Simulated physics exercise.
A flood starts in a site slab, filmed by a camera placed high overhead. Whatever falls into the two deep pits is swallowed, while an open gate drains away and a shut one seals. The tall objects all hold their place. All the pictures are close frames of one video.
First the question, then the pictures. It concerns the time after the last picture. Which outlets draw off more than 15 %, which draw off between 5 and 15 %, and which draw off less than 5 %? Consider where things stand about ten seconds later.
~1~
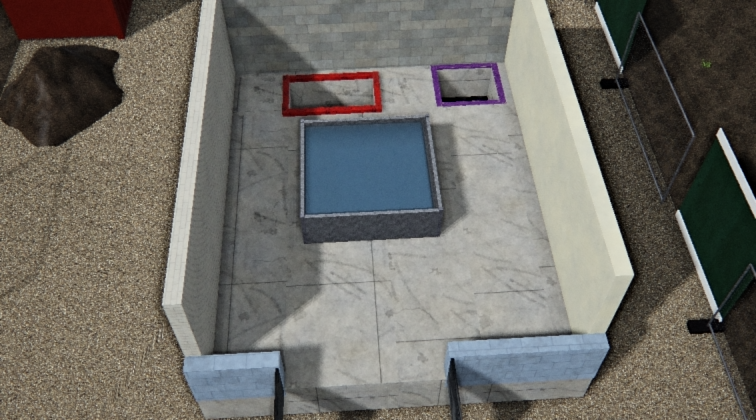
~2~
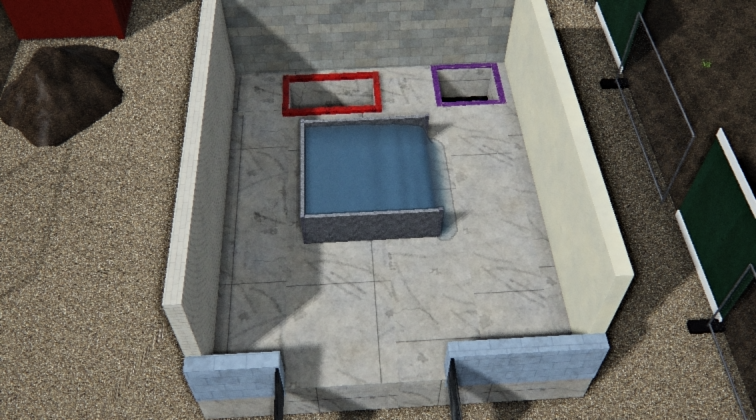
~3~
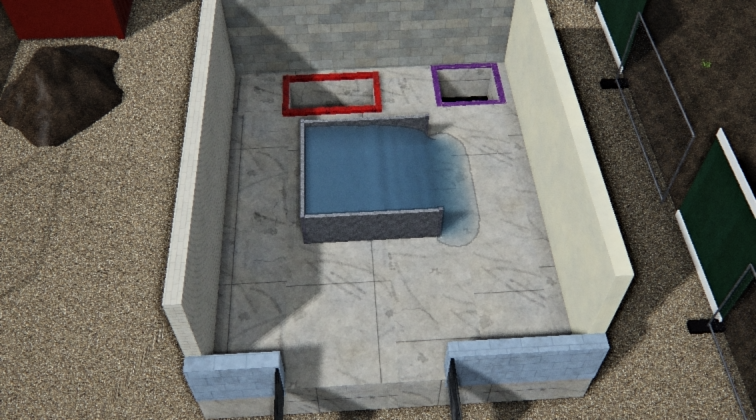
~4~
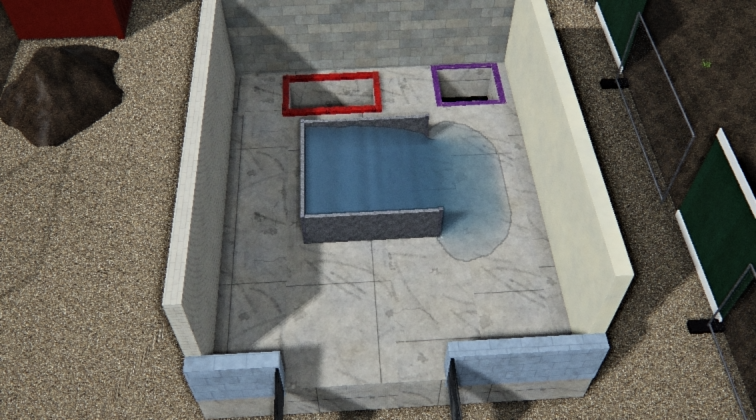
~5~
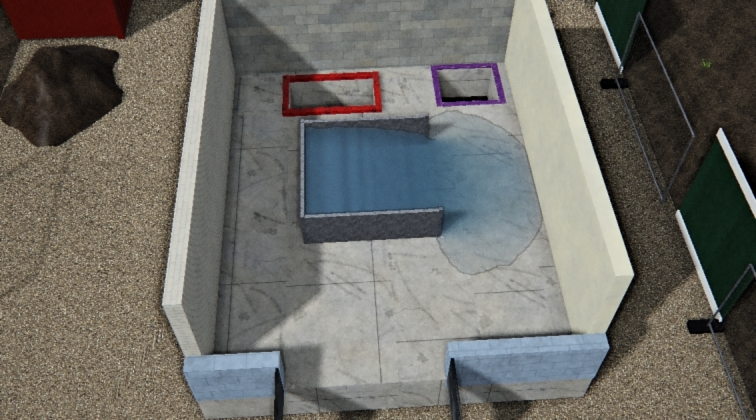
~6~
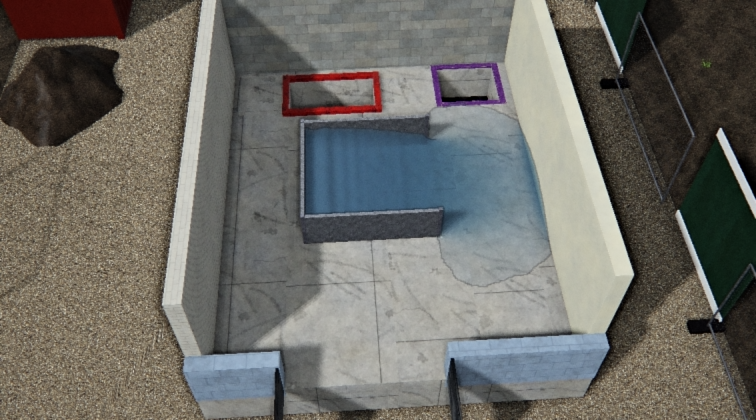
In the end I expect the gate to account for five up to fifteen per cent. I expect the purple pit to account for upward of fifteen per cent. I expect the red pit to account for a fraction below five per cent.
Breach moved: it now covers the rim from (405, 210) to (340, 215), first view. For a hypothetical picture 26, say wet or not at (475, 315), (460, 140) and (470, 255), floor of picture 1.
The first would be drenched, the second still unwetted and the third still unwetted.
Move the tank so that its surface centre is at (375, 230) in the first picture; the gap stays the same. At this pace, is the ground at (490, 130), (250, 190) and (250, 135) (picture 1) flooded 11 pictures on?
Well, first one got wet, second one stays dry, third one stays dry.
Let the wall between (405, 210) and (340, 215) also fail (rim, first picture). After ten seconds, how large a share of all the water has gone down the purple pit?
About 4 percent ends up in the purple pit, by my reckoning.
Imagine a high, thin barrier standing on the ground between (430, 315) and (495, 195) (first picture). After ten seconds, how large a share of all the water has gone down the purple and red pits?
Estimated shares: Purple 50 percent, red 0 percent.
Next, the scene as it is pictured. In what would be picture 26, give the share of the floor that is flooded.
About 45 %.
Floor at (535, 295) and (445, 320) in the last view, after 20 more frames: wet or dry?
Well, the first is wet underfoot and the second is wet underfoot.
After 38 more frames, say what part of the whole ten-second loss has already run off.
Log: Around 80 %, estimated.
A moment on, water covers 25 % of the floor; the gate 0 %, the purple pit 1 %, the red pit 0 %.
Next, water covers 30 % of the floor; the gate 0 %, the purple pit 6 %, the red pit 0 %.
Then, water covers 45 % of the floor; the gate 0 %, the purple pit 19 %, the red pit 0 %.
Later, water covers 75 % of the floor; the gate 4 %, the purple pit 31 %, the red pit 0 %.
In the end, water covers 95 % of the floor; the gate 8 %, the purple pit 37 %, the red pit 0 %.
